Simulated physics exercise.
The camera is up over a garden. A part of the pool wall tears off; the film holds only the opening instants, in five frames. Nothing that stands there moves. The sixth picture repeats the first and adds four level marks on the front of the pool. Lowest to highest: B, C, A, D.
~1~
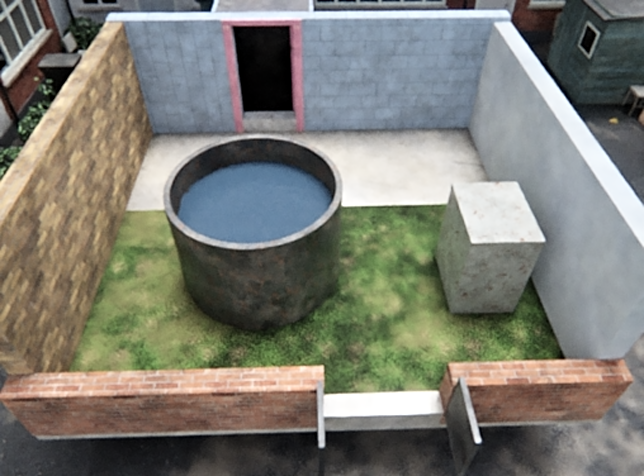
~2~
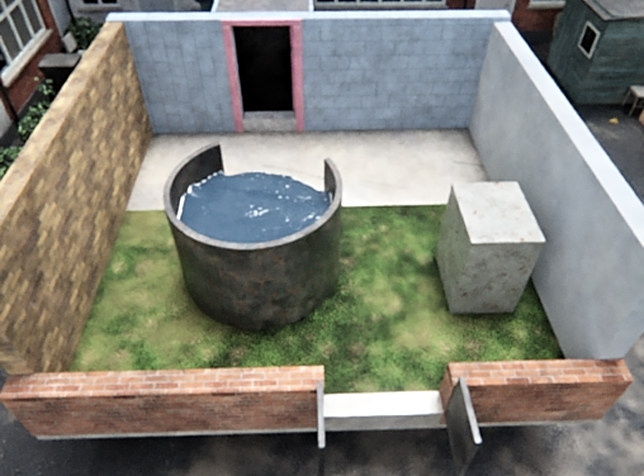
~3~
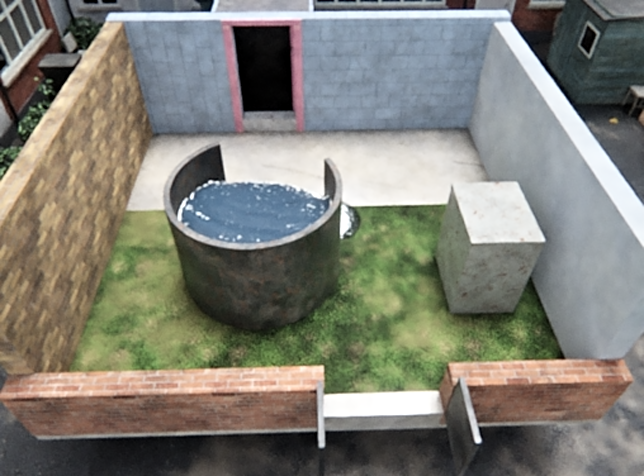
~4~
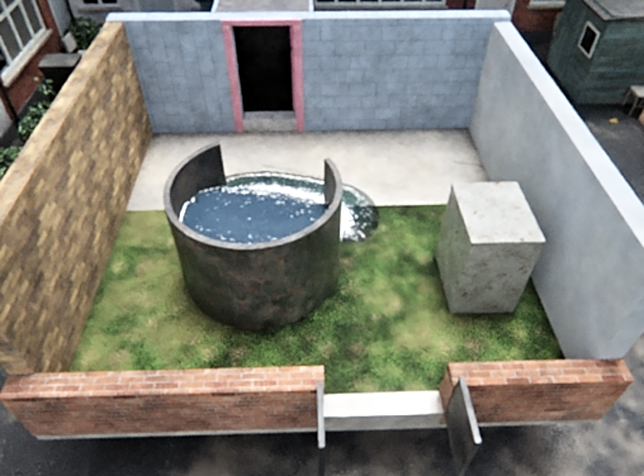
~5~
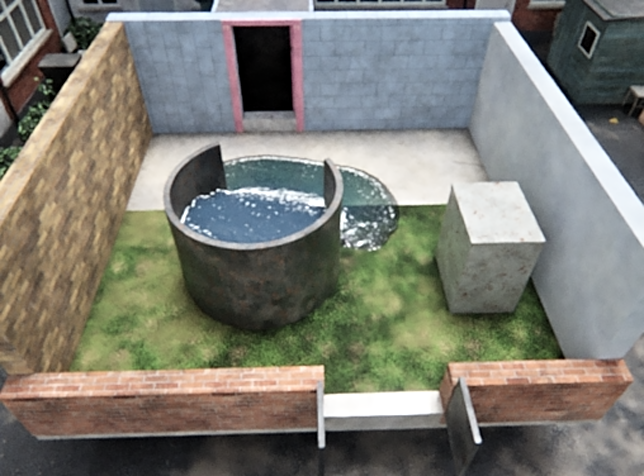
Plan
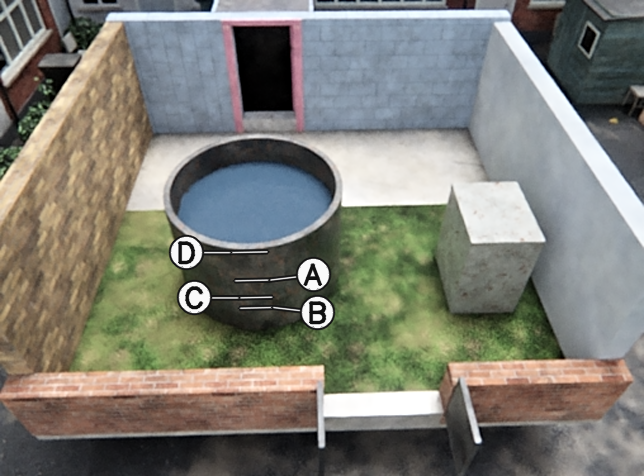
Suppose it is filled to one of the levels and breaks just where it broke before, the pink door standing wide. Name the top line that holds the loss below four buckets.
Mark C.
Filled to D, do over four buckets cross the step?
Yes, it does.
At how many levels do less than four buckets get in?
Two.
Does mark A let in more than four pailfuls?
Yes, it does.
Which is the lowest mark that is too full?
A it is.
On the marked copy, A at (252, 280); B at (256, 307); C at (255, 297); D at (248, 252); from the bottom up B, C, A, D.
For mark A, about 8 bucketfuls get in.
For mark B, nothing gets over.
For mark C, a splash gets over, under a bucket.
For mark D, dozens of bucketfuls pour in.
